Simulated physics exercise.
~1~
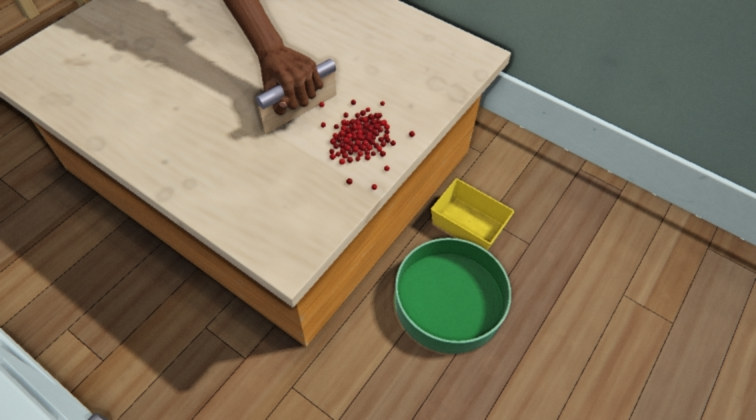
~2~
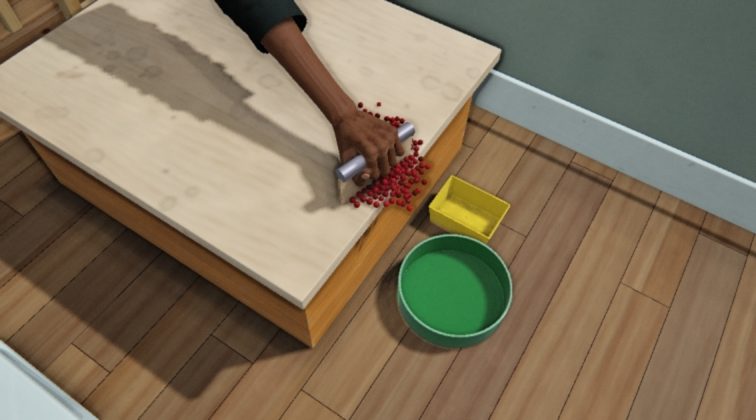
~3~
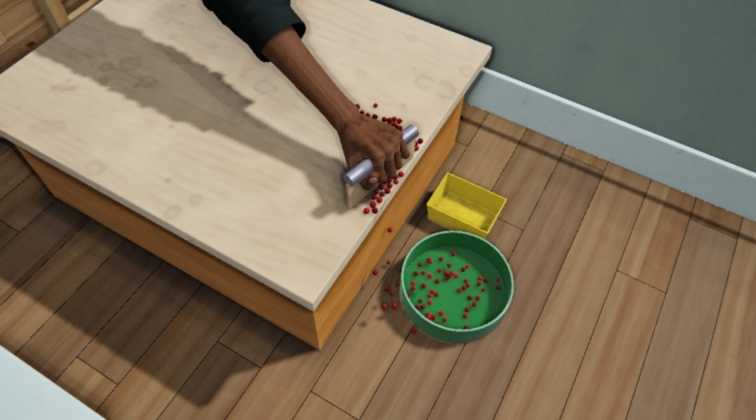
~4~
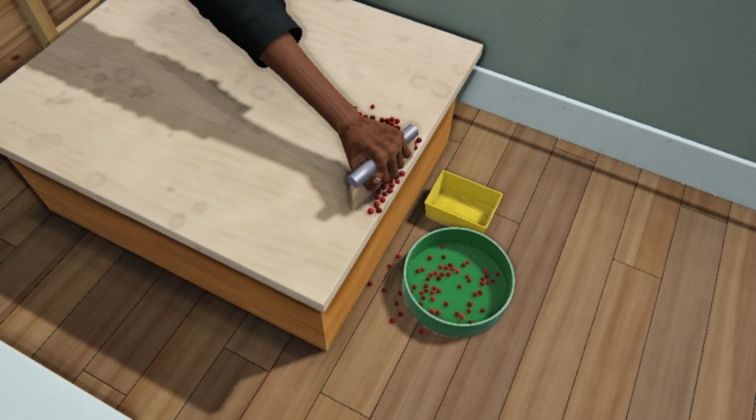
A hand slides a scraper through red berries, sending many into the green pot.
